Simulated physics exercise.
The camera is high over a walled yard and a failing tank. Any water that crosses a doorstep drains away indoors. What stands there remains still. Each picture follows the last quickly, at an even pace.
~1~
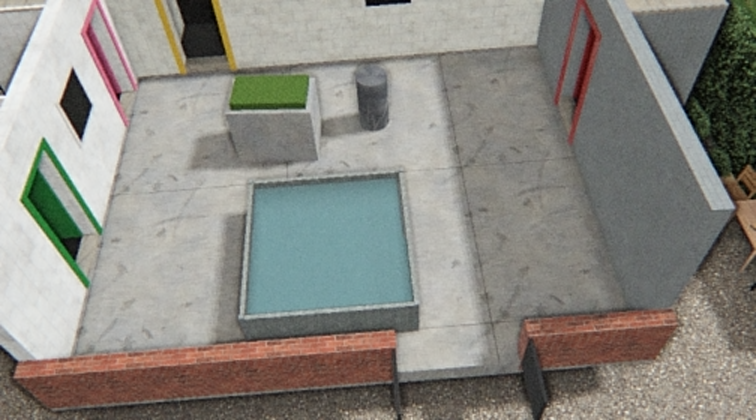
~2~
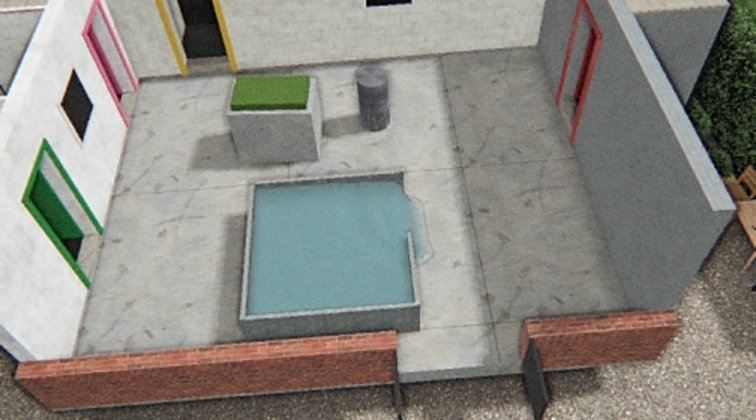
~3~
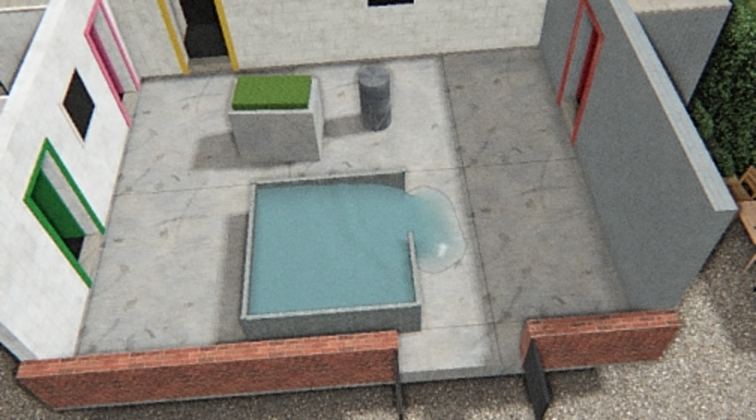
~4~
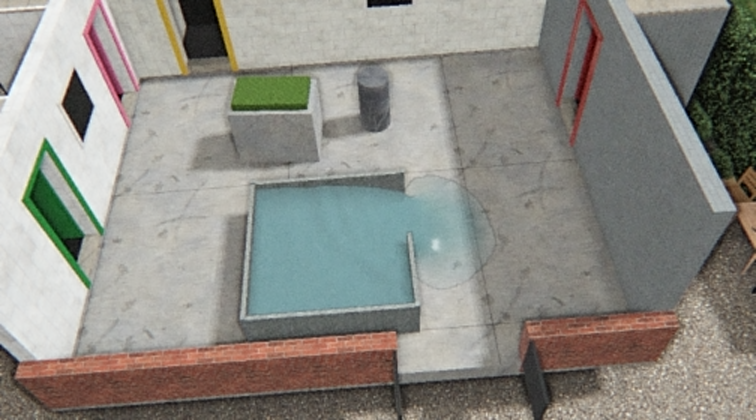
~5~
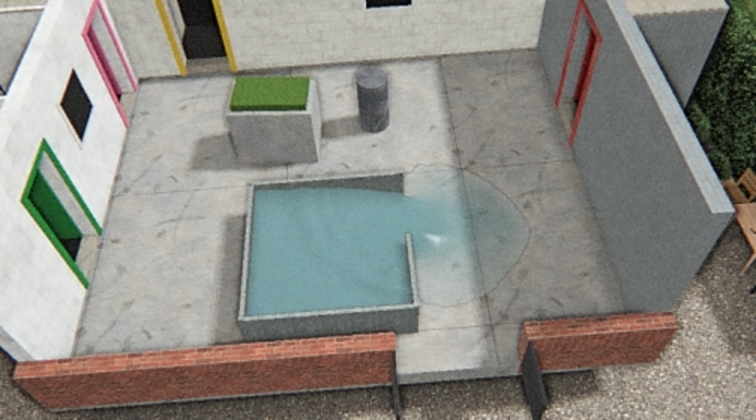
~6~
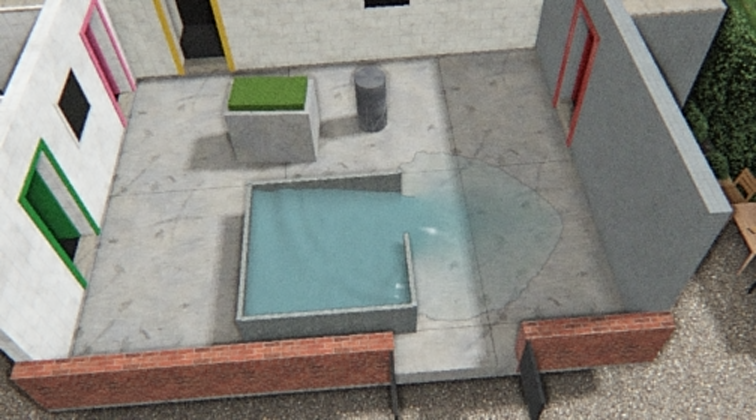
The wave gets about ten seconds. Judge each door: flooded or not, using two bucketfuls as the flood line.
In the end I expect the red door to let through an acceptable amount; I expect the pink door to let through too much; I expect the green door to let through an acceptable amount; I expect the yellow door to let through an acceptable amount.
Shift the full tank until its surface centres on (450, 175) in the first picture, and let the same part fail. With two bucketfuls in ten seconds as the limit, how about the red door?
I'd say the red door crosses the line.
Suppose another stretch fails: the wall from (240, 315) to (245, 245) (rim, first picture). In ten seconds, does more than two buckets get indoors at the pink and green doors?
The pink door exceeds the limit and the green door exceeds the limit.
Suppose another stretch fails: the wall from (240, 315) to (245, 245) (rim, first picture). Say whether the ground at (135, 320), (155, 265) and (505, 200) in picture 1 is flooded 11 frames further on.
Going in your order, I'd say drenched, then drenched, then still bare.
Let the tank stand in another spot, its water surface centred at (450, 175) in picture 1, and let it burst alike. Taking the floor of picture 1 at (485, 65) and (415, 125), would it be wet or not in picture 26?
Hit, spared.
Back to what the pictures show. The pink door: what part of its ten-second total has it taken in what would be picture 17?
Around 0 in a hundred.
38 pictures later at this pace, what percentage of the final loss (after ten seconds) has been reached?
About 30 per cent.
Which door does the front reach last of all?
Answer - the door marked green.
A moment on, water covers 20 % of the floor; the red door not reached, the pink door not reached, the green door not reached, the yellow door not reached.
Next, water covers 30 % of the floor; the red door wet at the sill, nothing in, the pink door not reached, the green door not reached, the yellow door not reached.
Then, water covers 35 % of the floor; the red door wet at the sill, nothing in, the pink door not reached, the green door not reached, the yellow door not reached.
Later, water covers 60 % of the floor; the red door wet at the sill, nothing in, the pink door not reached, the green door not reached, the yellow door wet at the sill, nothing in.
In the end, water covers 85 % of the floor; the red door wet at the sill, nothing in, the pink door over two buckets in, the green door wet at the sill, nothing in, the yellow door wet at the sill, nothing in.
